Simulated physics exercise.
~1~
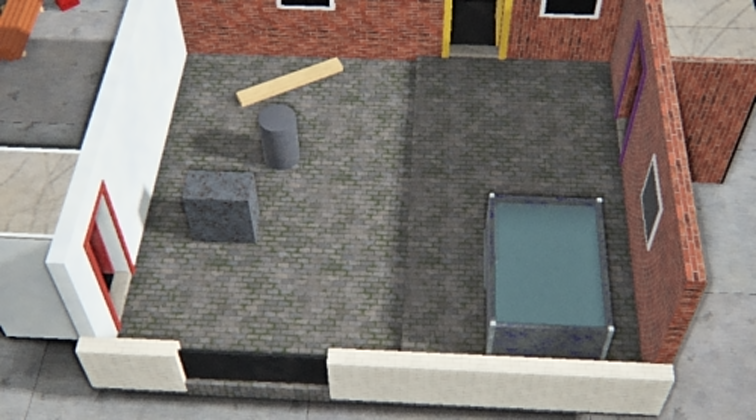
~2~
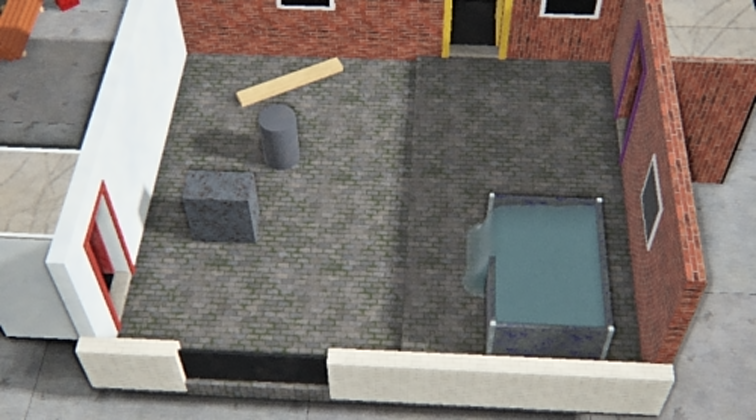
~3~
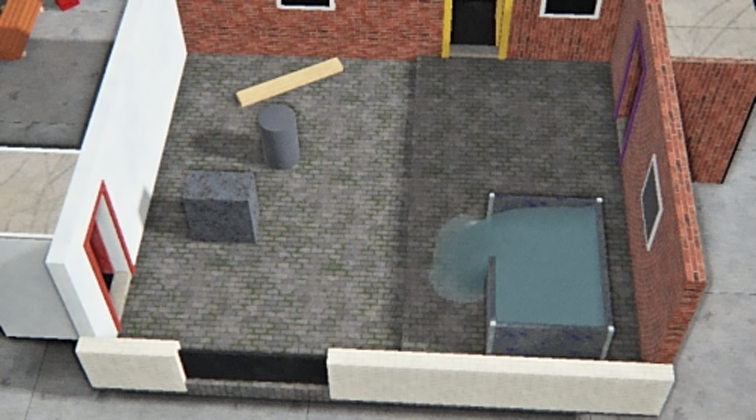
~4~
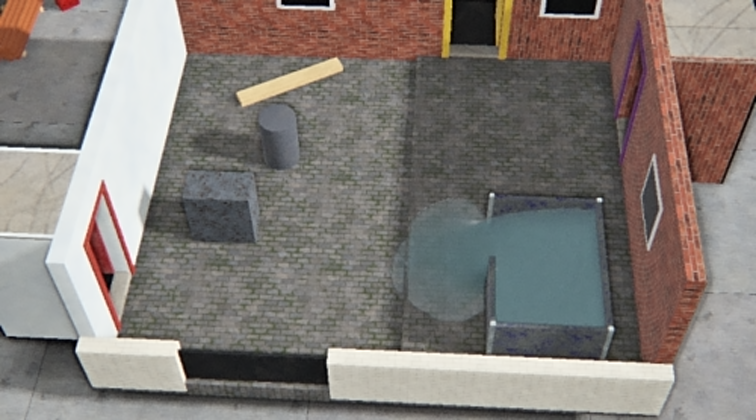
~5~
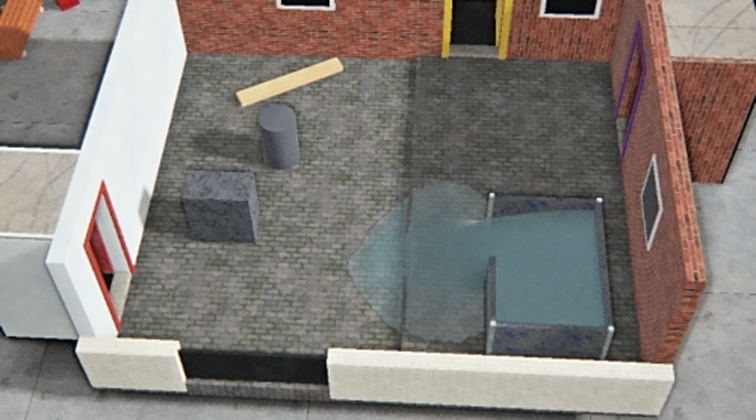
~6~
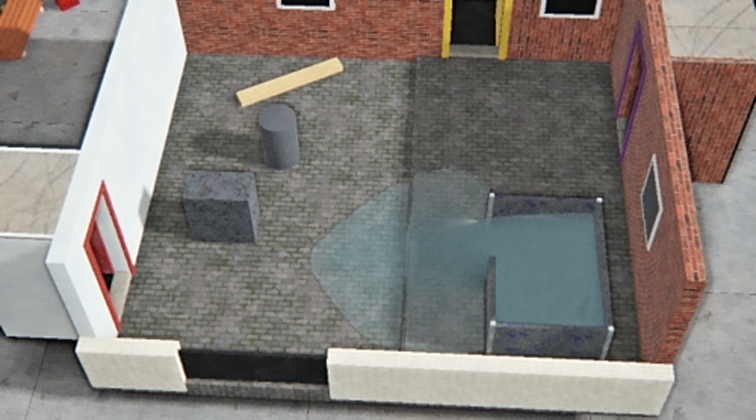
A large open tank of blue-grey water stands at the right of a paved, walled court, seen from high above by a still camera. A grey block and cylinder and a pale plank sit to the left, with red, yellow and purple doorways in the white and brick walls. The tank's left side gives way, and water pours out leftward, fanning into a thin, widening sheet across the paving.
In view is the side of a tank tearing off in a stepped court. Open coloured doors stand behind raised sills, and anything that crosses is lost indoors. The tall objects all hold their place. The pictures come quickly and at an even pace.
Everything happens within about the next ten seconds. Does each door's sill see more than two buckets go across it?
The sill of the yellow door does not. The sill of the purple door does not. The sill of the red door does.
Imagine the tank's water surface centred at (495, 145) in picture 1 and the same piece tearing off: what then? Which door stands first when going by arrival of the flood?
The door marked red is the first one.
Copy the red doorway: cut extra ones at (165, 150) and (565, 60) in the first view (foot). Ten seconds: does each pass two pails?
Results, in sequence: Gets past it and doesn't reach it.
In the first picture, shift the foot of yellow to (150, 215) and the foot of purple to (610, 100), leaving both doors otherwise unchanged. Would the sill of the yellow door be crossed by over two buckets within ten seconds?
Result: Yellow one rises above.
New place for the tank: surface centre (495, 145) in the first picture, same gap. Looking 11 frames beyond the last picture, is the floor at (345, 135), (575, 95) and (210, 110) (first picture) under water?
Result: Inundated; spared; inundated.
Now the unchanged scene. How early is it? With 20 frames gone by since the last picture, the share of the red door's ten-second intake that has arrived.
About 55 per cent.
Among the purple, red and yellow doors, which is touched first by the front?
Answer: The red-painted one.
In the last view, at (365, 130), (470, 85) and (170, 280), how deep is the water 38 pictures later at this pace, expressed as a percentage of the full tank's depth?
Around 2, 0 and 14 percent, in that order.
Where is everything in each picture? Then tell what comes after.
The open tank at (548, 263) is whole and still, in the first frame.
The front is at (475, 228), out from the gap at (491, 249), in the second frame.
The front is at (439, 288), out from the gap at (491, 251), in the third frame.
The front is at (396, 277), out from the gap at (491, 252), in the fourth frame.
Water pours out at (491, 252) and has run to (354, 269), in the fifth frame.
Water pours out at (491, 252) and has run to (317, 251), in the sixth frame.
A moment on, water covers 35 % of the floor; the yellow door not reached, the purple door not reached, the red door not reached.
Next, water covers 55 % of the floor; the yellow door not reached, the purple door not reached, the red door under two buckets in.
Then, water covers 60 % of the floor; the yellow door not reached, the purple door not reached, the red door far over two buckets in.
Later, water covers 65 % of the floor; the yellow door not reached, the purple door not reached, the red door far over two buckets in.
In the end, water covers 60 % of the floor; the yellow door not reached, the purple door not reached, the red door far over two buckets in.
